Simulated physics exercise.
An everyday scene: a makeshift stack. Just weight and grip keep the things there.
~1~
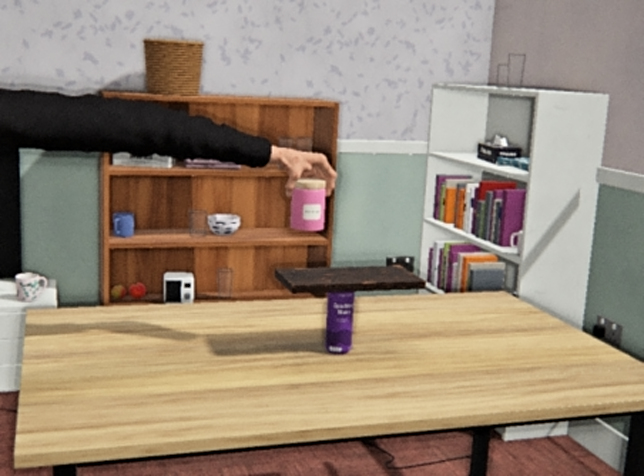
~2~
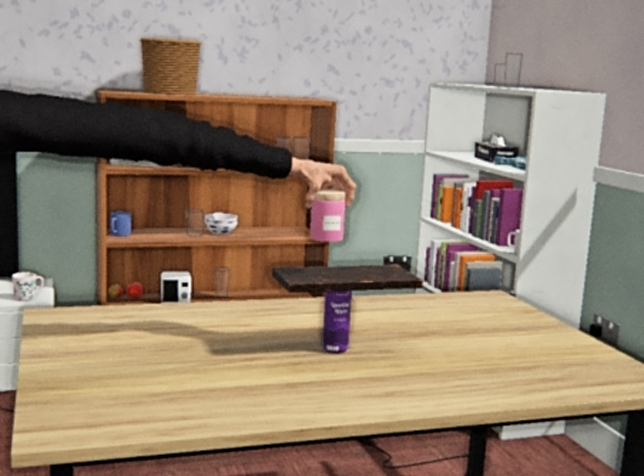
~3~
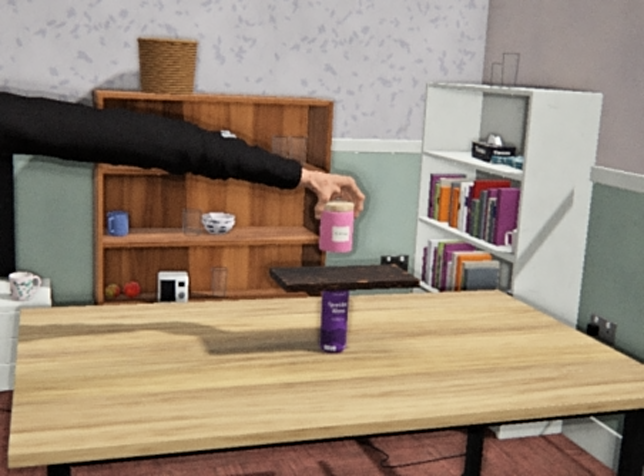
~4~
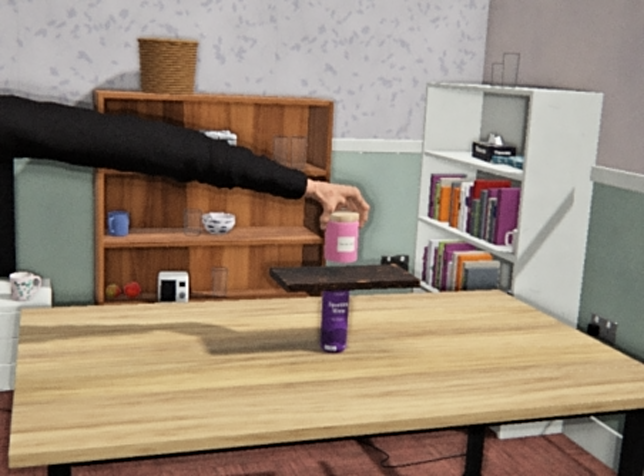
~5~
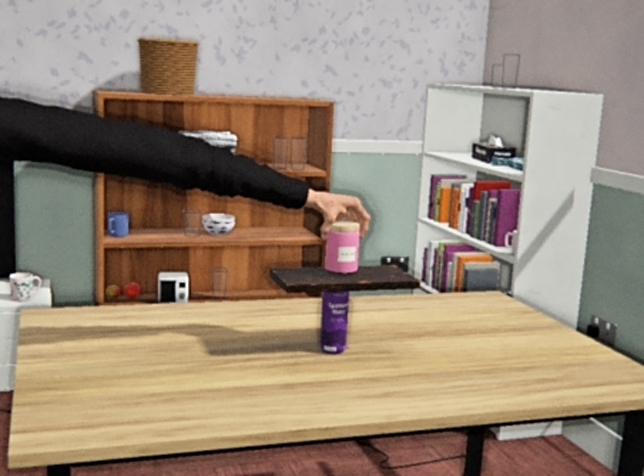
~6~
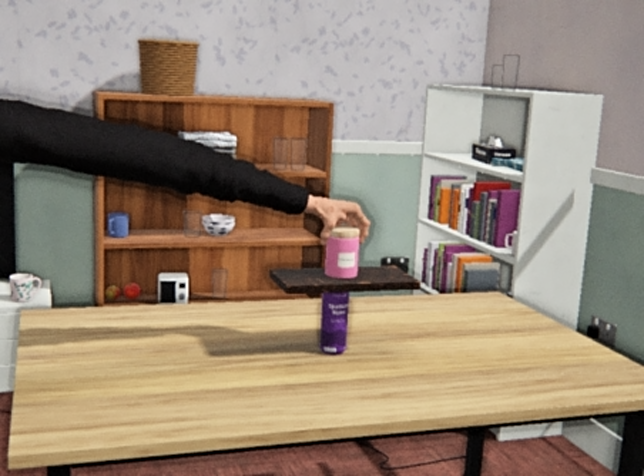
A black-sleeved arm reaching in from the left carries a pink jar rightward and down over a light wooden table, in a room seen from the front and slightly above. A purple can stands on the table beneath a dark flat board, with a brown shelf behind and a white bookcase at right. The hand lowers the jar onto the board and keeps holding it, while the view shifts very slightly early on.
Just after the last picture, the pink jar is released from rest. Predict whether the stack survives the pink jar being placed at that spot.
Prediction: The stack survives.
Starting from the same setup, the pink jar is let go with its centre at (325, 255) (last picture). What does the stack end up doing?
Stands.
Then, 0.30 s later than the last frame, all is still.
Then, 0.70 s later than the last frame, pink jar resting near (343, 252).
When it is over, all 3 as before. End places, in pixels of the last picture, pink jar near (343, 252). The stack holds.
